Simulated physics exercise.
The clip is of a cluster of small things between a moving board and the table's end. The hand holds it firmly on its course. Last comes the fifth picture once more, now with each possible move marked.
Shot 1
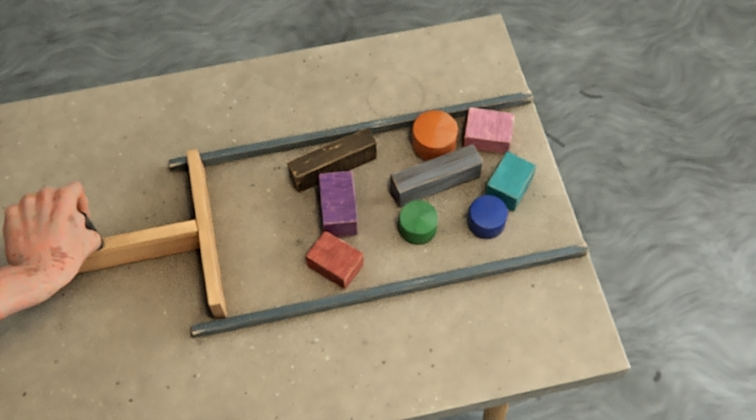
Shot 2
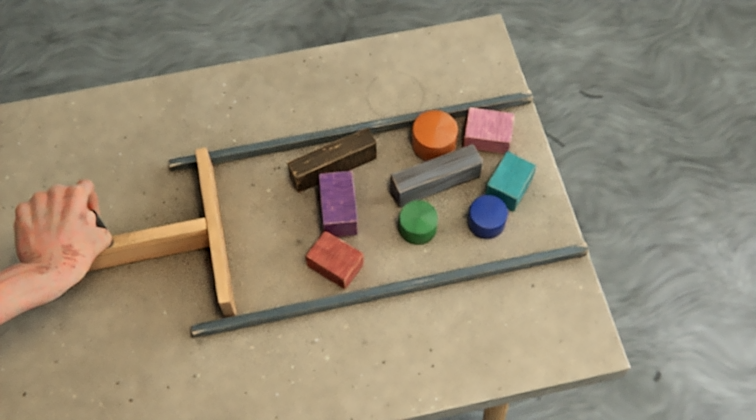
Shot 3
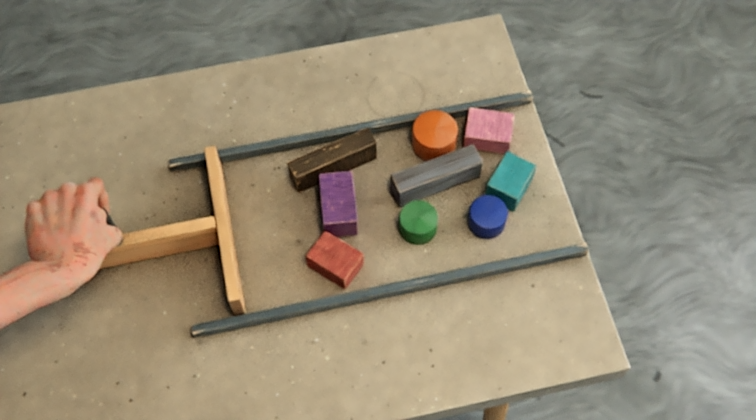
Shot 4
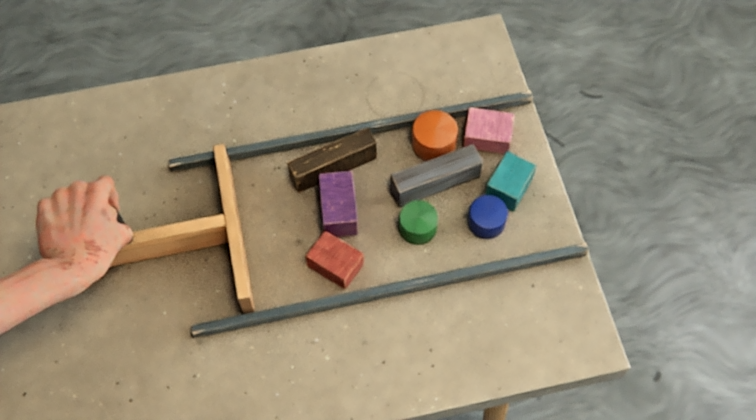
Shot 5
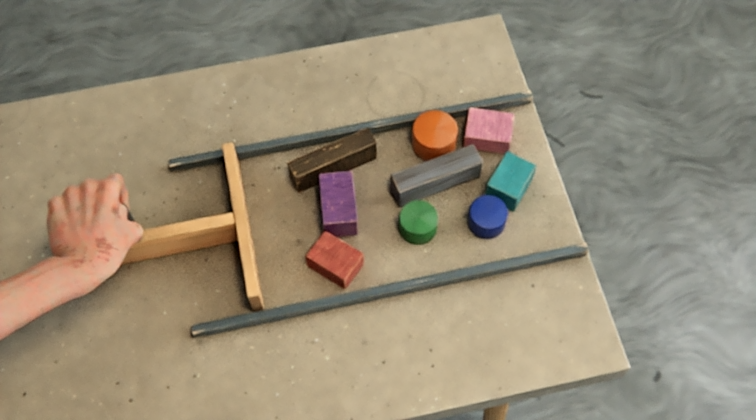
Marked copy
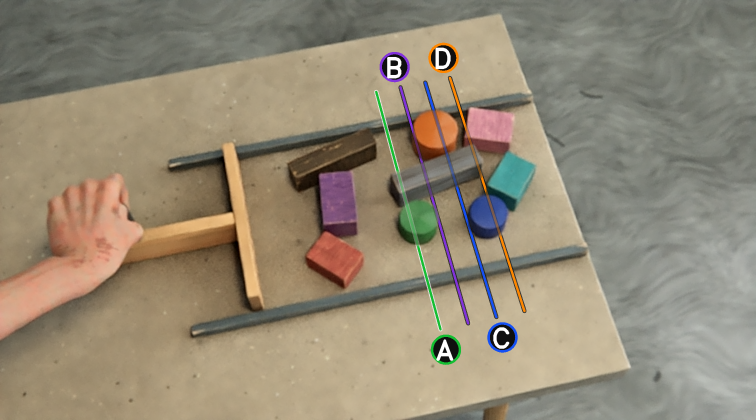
To begin with, a hand grips a wooden T-shaped pusher at the left of a table, facing a cluster of colourful blocks and round pieces between two dark rails. The hand then slides the board slowly rightward between the rails, narrowing the gap, while the pieces stay still and untouched.
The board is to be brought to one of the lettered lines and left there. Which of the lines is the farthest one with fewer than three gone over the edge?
It should halt at C.
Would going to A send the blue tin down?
By then, no.
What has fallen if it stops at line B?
It is the pink block.
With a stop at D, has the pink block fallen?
Yes.
On the marked copy, A at (406, 202); B at (432, 197); C at (458, 192); D at (485, 187).
Taking C. A third of the way, board (320, 200); red block (365, 259); black bar (361, 154).
Two thirds of the way, board (398, 185); pink block (539, 117); turquoise block (522, 183).
When it is over, board (456, 173); orange tin over the edge; pink block over the edge; two fallen.
As for the rest, A is within the limit but short; B is within the limit but short; D drops four.
